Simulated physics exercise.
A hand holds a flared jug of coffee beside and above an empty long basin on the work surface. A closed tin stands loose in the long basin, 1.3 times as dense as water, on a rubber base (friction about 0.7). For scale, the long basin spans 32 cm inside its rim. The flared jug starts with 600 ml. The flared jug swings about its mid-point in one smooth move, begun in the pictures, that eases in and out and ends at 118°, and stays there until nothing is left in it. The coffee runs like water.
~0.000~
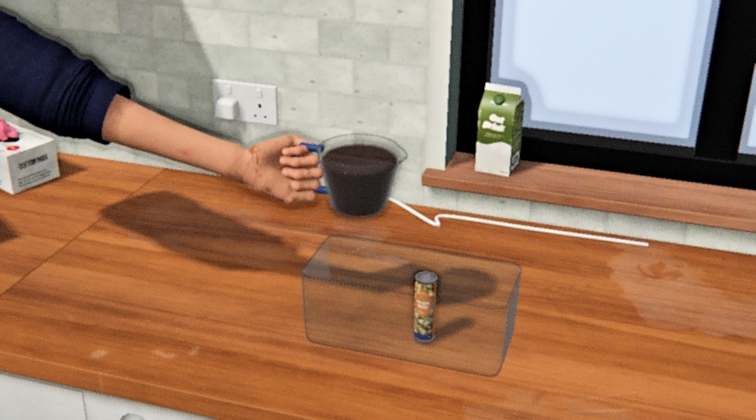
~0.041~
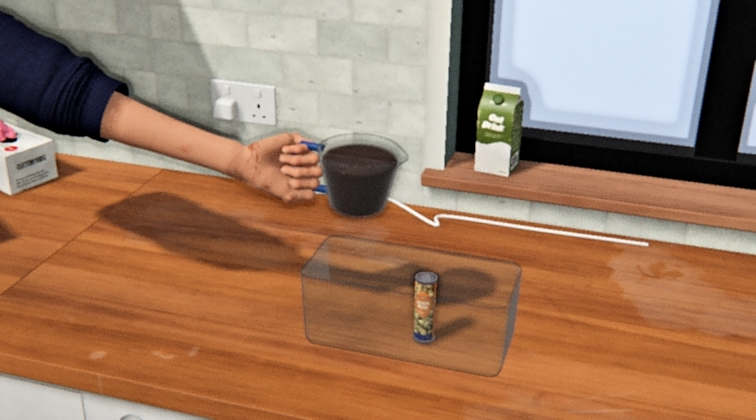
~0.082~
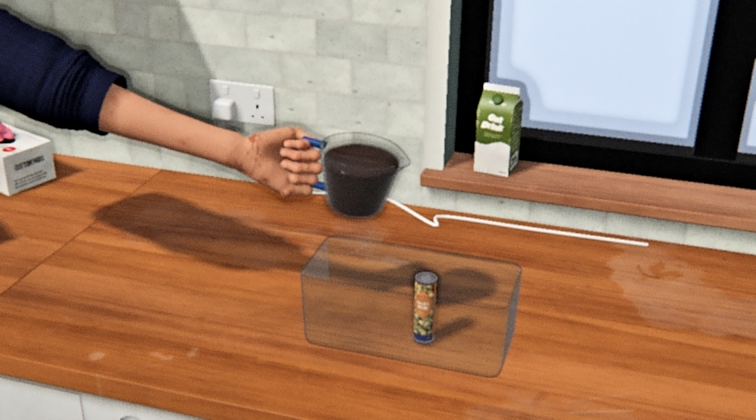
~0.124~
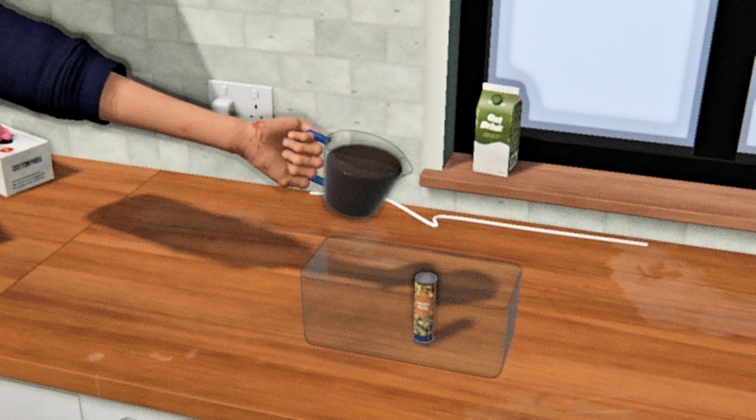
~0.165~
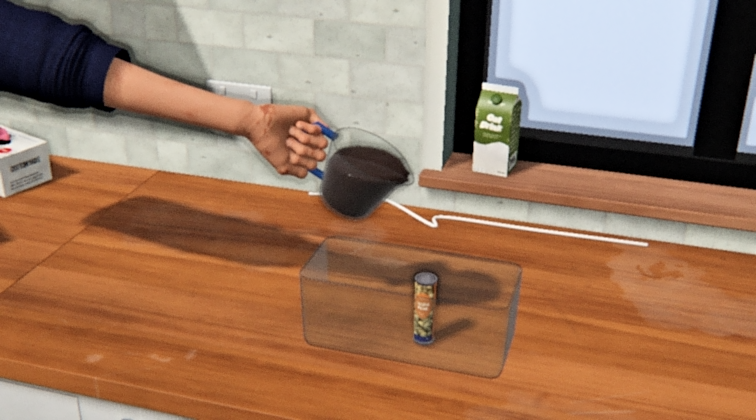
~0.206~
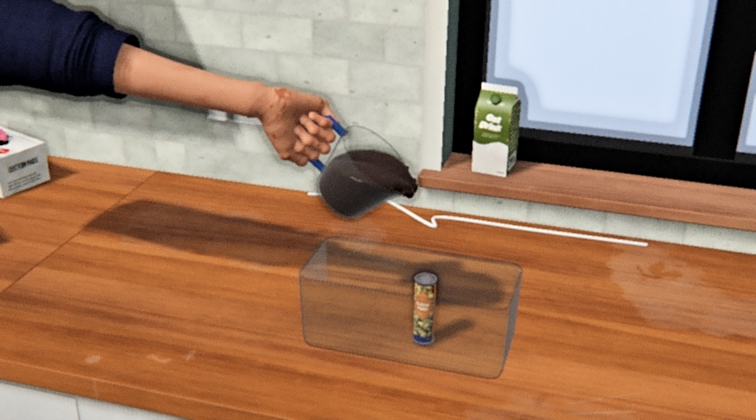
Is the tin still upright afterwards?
The tin keeps standing.
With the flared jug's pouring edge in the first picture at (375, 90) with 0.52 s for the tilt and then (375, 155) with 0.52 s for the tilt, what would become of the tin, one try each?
First it topples; then it falls.
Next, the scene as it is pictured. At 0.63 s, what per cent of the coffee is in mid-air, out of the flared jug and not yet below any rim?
Some 3 per cent.
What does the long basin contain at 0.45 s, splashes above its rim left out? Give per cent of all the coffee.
Near 50 in a hundred.
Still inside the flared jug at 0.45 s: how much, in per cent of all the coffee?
Some 20 per cent.
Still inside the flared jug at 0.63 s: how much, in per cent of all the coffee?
Near 0 in a hundred.
Then, 0.45 s in, the tilt is 113° and 20 per cent is still to pour; the tin stands where it began.
Then, 0.63 s in, the tilt is 118° and 0 per cent is still to pour; the tin stands 1 cm from where it began.
Then, 0.82 s in, the tilt is 118° and 0 per cent is still to pour; the tin stands 1 cm from where it began.
Then, 1.02 s in, the tilt is 118° and 0 per cent is still to pour; the tin stands 1 cm from where it began.
Finally, the tin stands 1 cm from where it began.
